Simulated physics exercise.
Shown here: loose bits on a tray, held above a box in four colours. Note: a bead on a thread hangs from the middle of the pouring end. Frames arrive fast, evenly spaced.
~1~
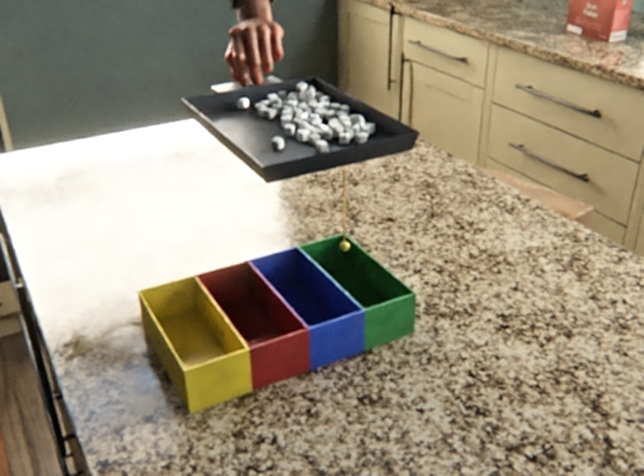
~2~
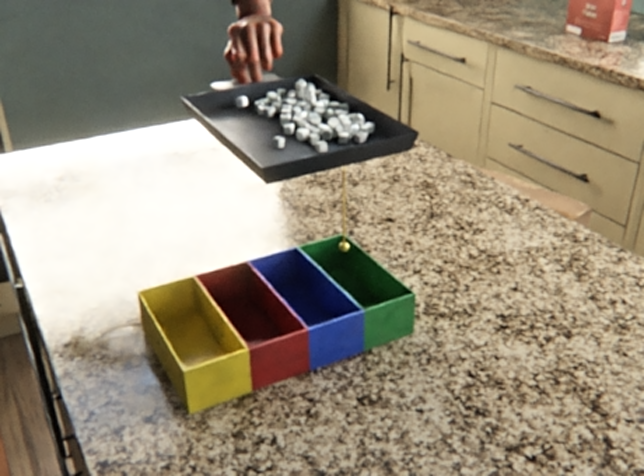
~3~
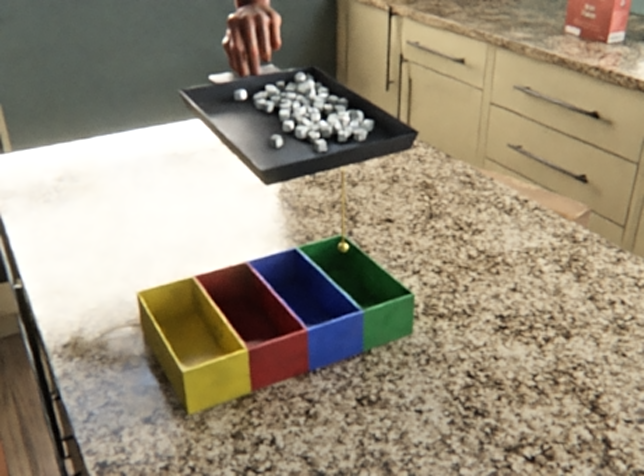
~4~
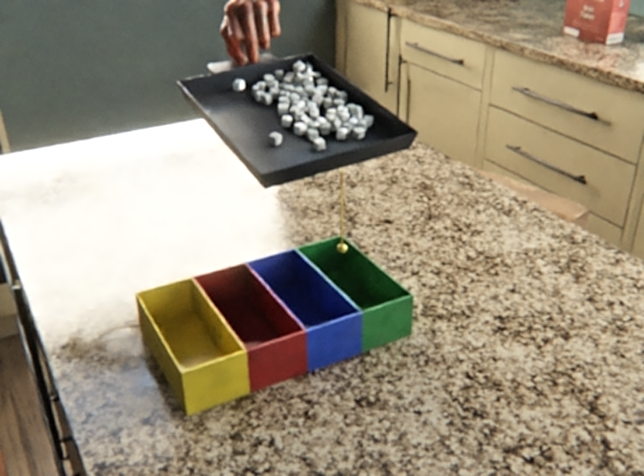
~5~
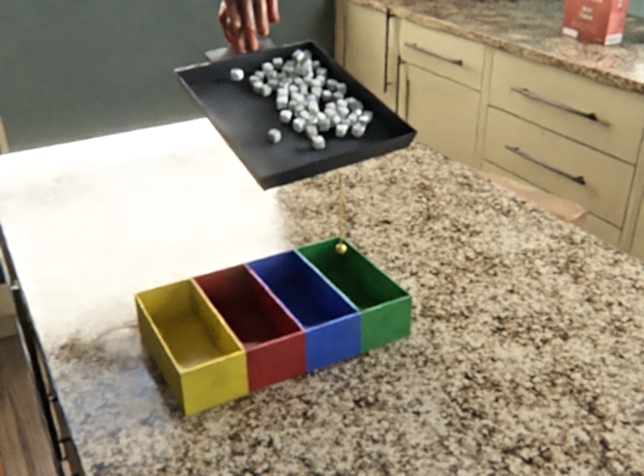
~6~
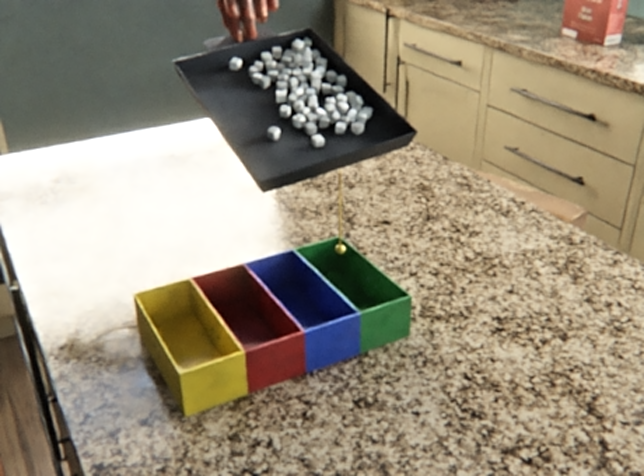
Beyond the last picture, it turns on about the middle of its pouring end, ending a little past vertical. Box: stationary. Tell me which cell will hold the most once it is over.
The blue cell will hold the most.
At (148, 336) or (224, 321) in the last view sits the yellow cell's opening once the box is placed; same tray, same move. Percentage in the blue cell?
40 %, then 30 %.
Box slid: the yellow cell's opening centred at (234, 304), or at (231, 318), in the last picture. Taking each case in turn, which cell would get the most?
The first time it is red; the second time it is the red cell.
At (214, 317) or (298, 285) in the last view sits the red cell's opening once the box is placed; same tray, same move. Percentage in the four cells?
Close to 90 in a hundred, then close to 100 in a hundred.
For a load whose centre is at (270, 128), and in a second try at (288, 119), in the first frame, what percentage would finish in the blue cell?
About 40 % and 50 %.
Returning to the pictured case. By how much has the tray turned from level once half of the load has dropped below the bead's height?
The tilt is near 105° by then.
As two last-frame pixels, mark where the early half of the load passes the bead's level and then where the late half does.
(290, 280) first, (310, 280) later.
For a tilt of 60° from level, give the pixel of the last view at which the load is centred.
Mark it at roughly (312, 152) in the final frame.
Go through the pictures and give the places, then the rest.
In the first picture, corners of the pouring end near (266, 164) and (413, 131), level; middle of the load near (308, 116), sugar cubes; bead on its thread near (344, 246); yellow cell near (219, 376); red cell near (280, 355); blue cell near (337, 336); green cell near (390, 318).
In the second picture, corners of the pouring end near (266, 165) and (412, 132), level; middle of the load near (308, 115).
In the third picture, corners of the pouring end near (265, 167) and (412, 131), tipped barely, lowest at the left corner; middle of the load near (307, 110).
In the fourth picture, corners of the pouring end near (264, 171) and (411, 131), tipped a little, lowest at the left corner; middle of the load near (306, 103).
In the fifth picture, corners of the pouring end near (263, 174) and (411, 130), tipped a little, lowest at the left corner; middle of the load near (305, 96).
In the sixth picture, corners of the pouring end near (263, 177) and (410, 130), tipped clearly, lowest at the left corner; middle of the load near (304, 89); yellow cell near (214, 379); red cell near (276, 358); blue cell near (333, 339); green cell near (386, 320).
Shortly afterwards, tray tipped steeply; all but a few on the tray; only a few falling or outside the box.
Next, tray tipped right over; near half on the tray; near a quarter in the red cell; near a quarter in the blue cell; a little in the green cell; a little falling or outside the box.
Some moments later, tray tipped past a quarter turn; near half in the blue cell; near a quarter in the red cell; near a quarter in the green cell; only a few falling or outside the box.
In the end, tray tipped past a quarter turn; near half in the blue cell; near a quarter in the red cell; near a quarter in the green cell; none at all in the yellow cell; only a few outside the box.
